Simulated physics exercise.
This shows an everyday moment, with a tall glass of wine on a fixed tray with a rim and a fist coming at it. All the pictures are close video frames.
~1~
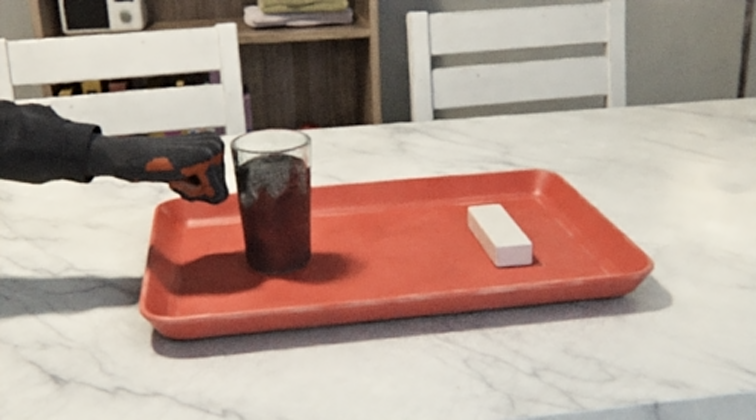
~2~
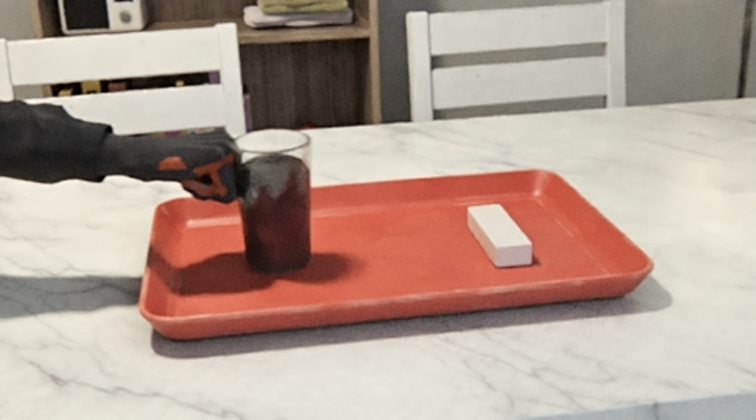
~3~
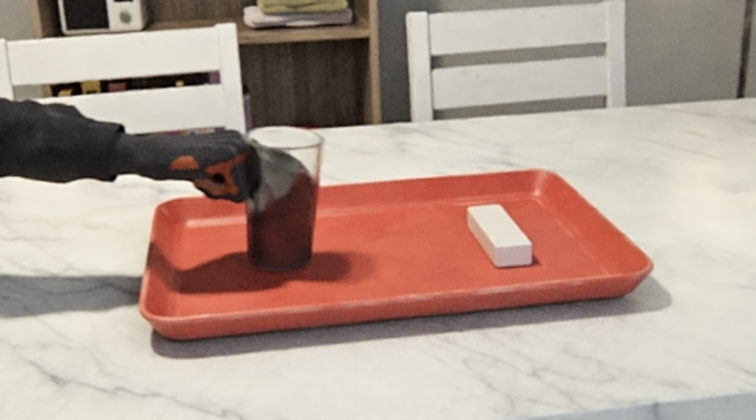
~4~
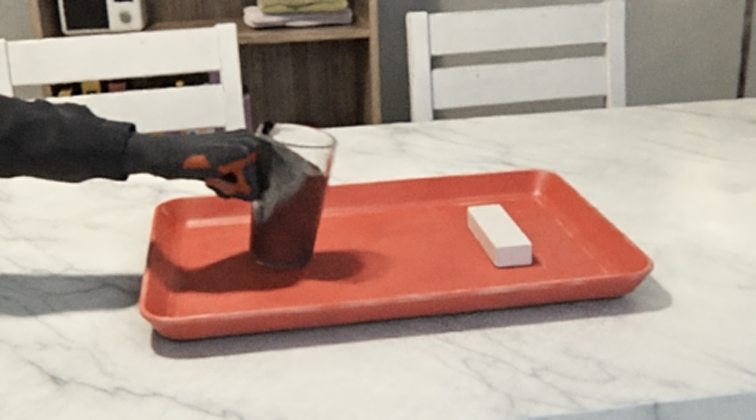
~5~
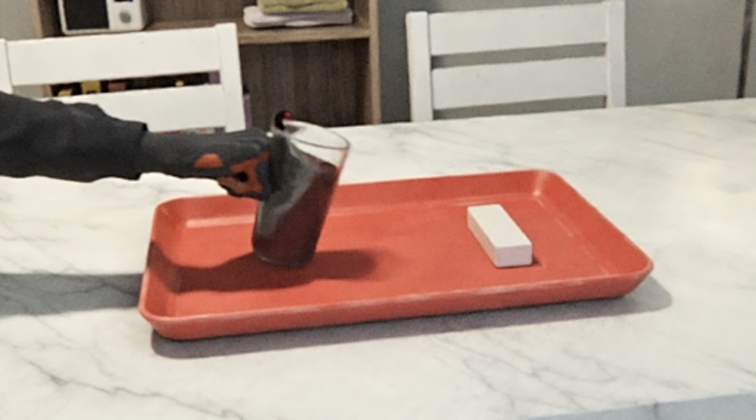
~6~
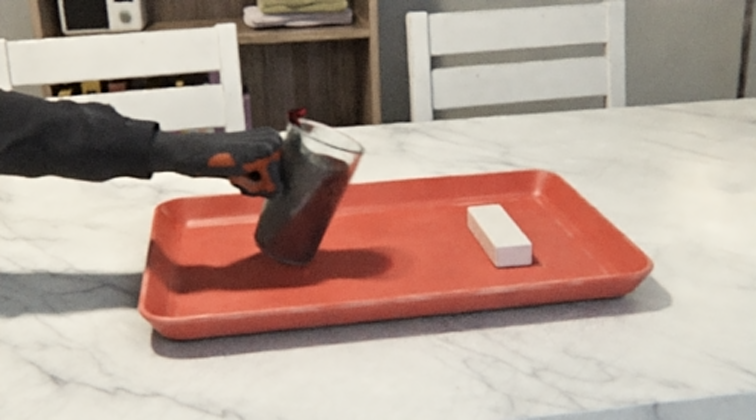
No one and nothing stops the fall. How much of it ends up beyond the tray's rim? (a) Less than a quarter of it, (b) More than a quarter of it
a.
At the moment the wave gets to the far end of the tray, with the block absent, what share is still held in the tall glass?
About 50 %.
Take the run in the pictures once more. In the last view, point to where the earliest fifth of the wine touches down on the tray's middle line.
Roughly (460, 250).
A moment on, the tall glass is falling and 97 per cent is in the glass, 0 on the tray and 3 above or beyond its rim.
Next, the tall glass lies on its side and 64 per cent is in the glass, 28 on the tray and 8 above or beyond its rim.
Then the tall glass lies on its side and 34 per cent is in the glass, 51 on the tray and 16 above or beyond its rim.
Later the tall glass lies on its side and 18 per cent is in the glass, 68 on the tray and 14 above or beyond its rim.
Finally, 86 per cent is held by tray and glass, 14 is off the tray.
